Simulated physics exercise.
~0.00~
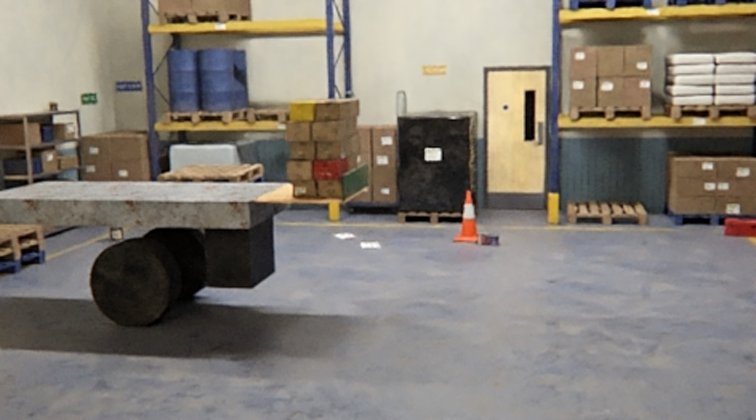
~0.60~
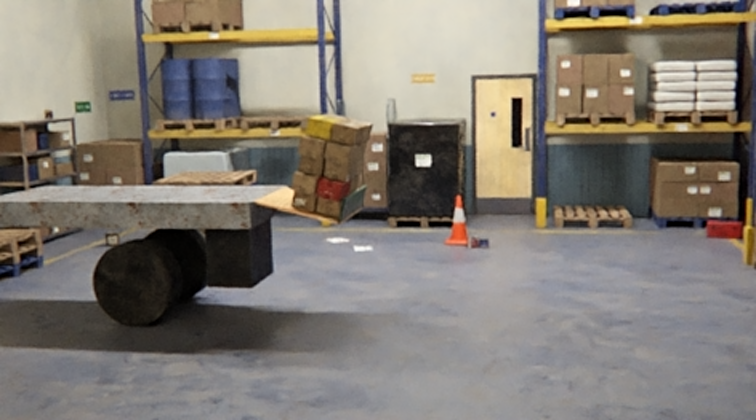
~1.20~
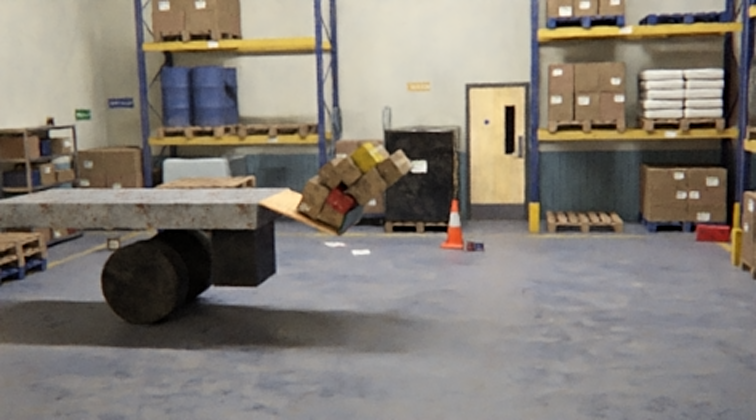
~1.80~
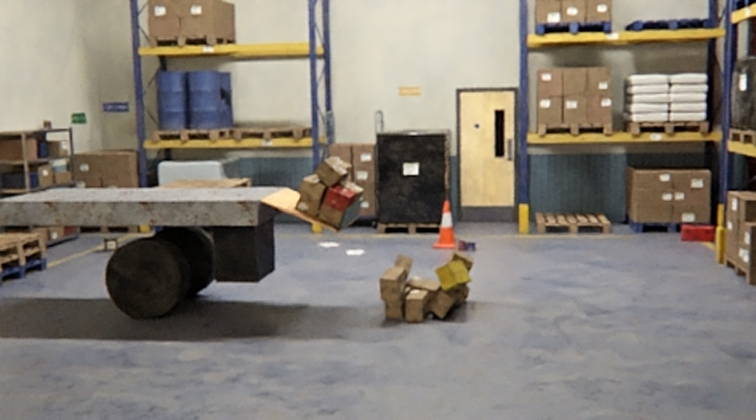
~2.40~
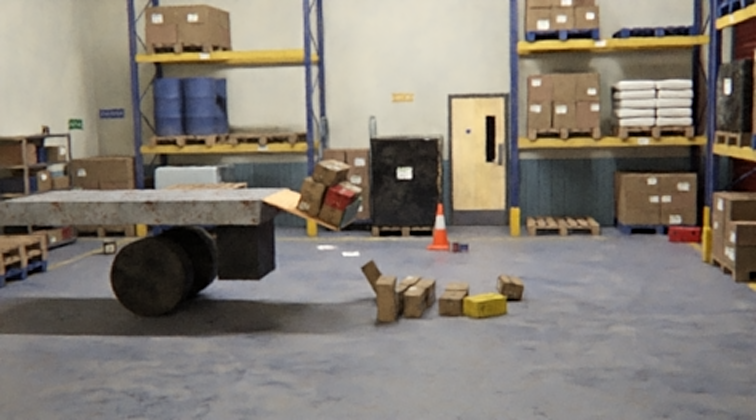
A wooden drop flap at the back of a grey flat-bed holds a neat stack of brown parcels, one red and one yellow among them, at the left of a warehouse seen from the side. Racking with blue drums, a wooden door and an orange cone stand behind. The flap tilts down to the right, and the stack leans outward. Its upper part topples over the edge, yellow parcel included, and tumbles onto the floor. The flap stays sloped, with the red parcel and several brown ones still on it, while the fallen ones lie scattered below.
